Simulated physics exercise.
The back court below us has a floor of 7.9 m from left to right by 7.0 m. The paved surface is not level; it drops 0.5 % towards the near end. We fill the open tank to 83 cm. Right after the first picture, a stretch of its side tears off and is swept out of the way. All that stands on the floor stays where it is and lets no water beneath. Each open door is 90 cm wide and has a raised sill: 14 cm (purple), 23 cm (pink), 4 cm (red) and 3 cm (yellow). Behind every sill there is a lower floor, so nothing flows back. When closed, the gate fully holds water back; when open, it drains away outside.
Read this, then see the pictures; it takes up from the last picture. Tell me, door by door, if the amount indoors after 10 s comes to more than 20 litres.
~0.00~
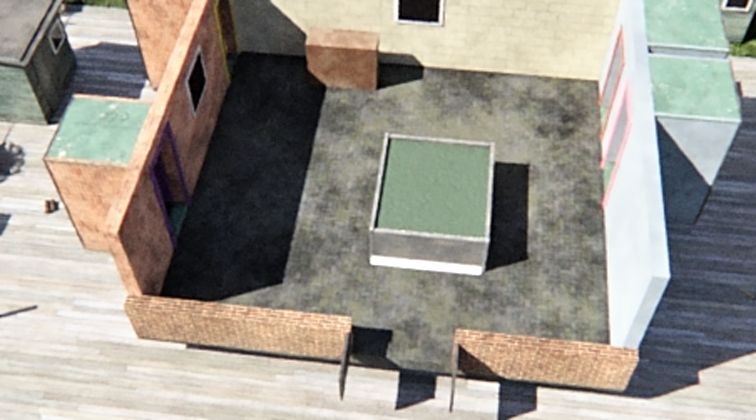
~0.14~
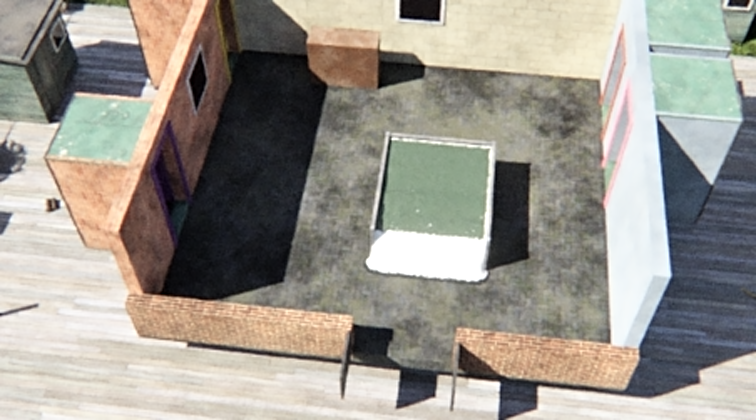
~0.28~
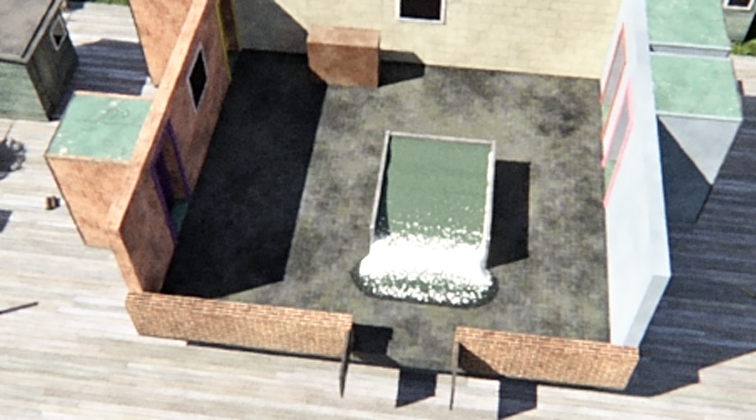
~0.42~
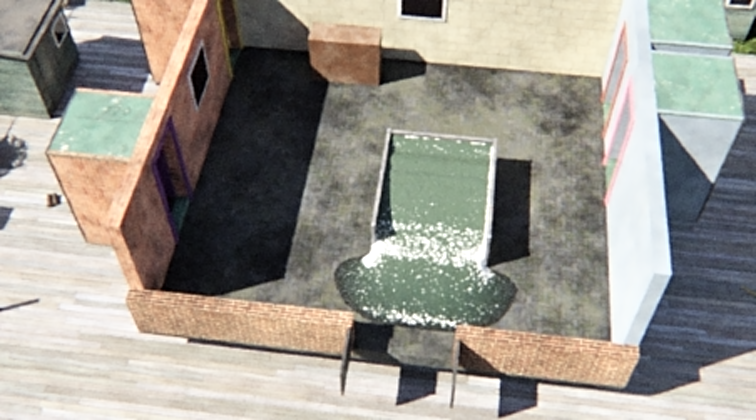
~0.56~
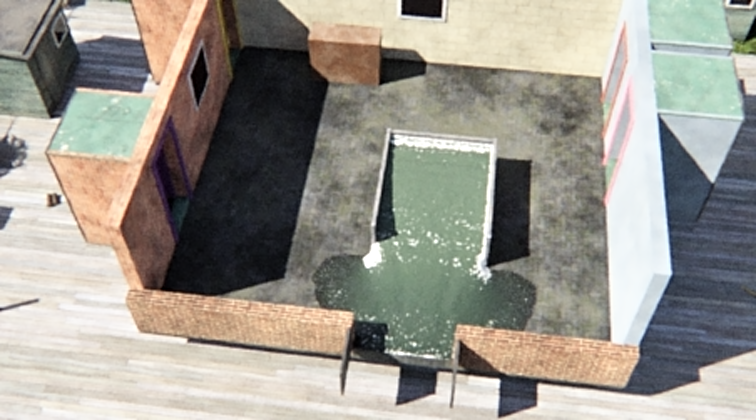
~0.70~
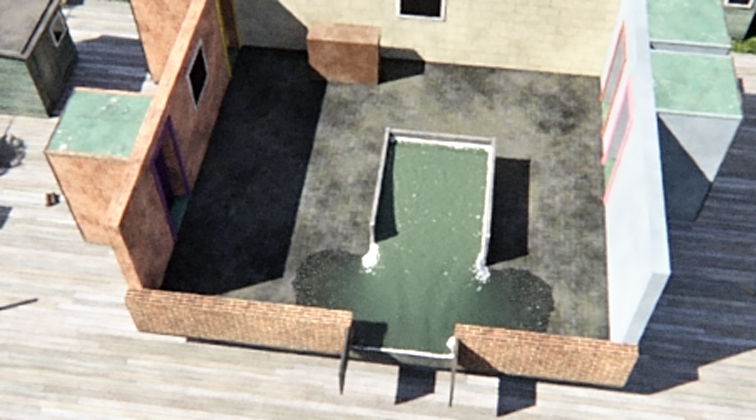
One by one: Purple door: Limit not crossed; pink door: Limit not crossed; red door: Limit not crossed; yellow door: Limit not crossed.
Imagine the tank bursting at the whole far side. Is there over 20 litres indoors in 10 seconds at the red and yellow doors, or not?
Compared with that limit, red goes higher while yellow goes higher.
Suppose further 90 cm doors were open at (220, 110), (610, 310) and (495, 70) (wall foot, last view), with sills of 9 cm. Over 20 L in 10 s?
In sequence the answers are less than that, more than that and less than that.
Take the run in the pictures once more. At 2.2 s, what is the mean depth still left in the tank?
Depth, averaged: Around 25 centimetres.
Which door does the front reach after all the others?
The yellow door.
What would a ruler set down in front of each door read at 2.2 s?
In centimetres, the purple door has 0, the pink door 0, the red door 0 and the yellow door 0.
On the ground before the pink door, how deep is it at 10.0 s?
The depth there is near 2.0 cm.
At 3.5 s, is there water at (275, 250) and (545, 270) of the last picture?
Soaked, soaked.
After 1.4 s water covers 15 % of the floor and is deepest (44 cm) near (463, 348); purple door not reached, pink door not reached, red door not reached, yellow door not reached.
After 2.2 s water covers 25 % of the floor and is deepest (40 cm) near (603, 363); purple door not reached, pink door not reached, red door not reached, yellow door not reached.
After 3.5 s water covers 40 % of the floor and is deepest (24 cm) near (592, 362); purple door 9 cm at the sill, 0 L in, pink door 3 cm at the sill, 0 L in, red door not reached, yellow door not reached.
After 6.0 s water covers 70 % of the floor and is deepest (10 cm) near (581, 361); purple door 5 cm at the sill, 0 L in, pink door 3 cm at the sill, 0 L in, red door 2 cm at the sill, 0 L in, yellow door 2 cm at the sill, 0 L in.
After 10.0 s water covers 95 % of the floor and is deepest (7 cm) near (336, 62); purple door 2 cm at the sill, 0 L in, pink door 2 cm at the sill, 0 L in, red door 6 cm at the sill, 5 L in, yellow door 3 cm at the sill, 1 L in.
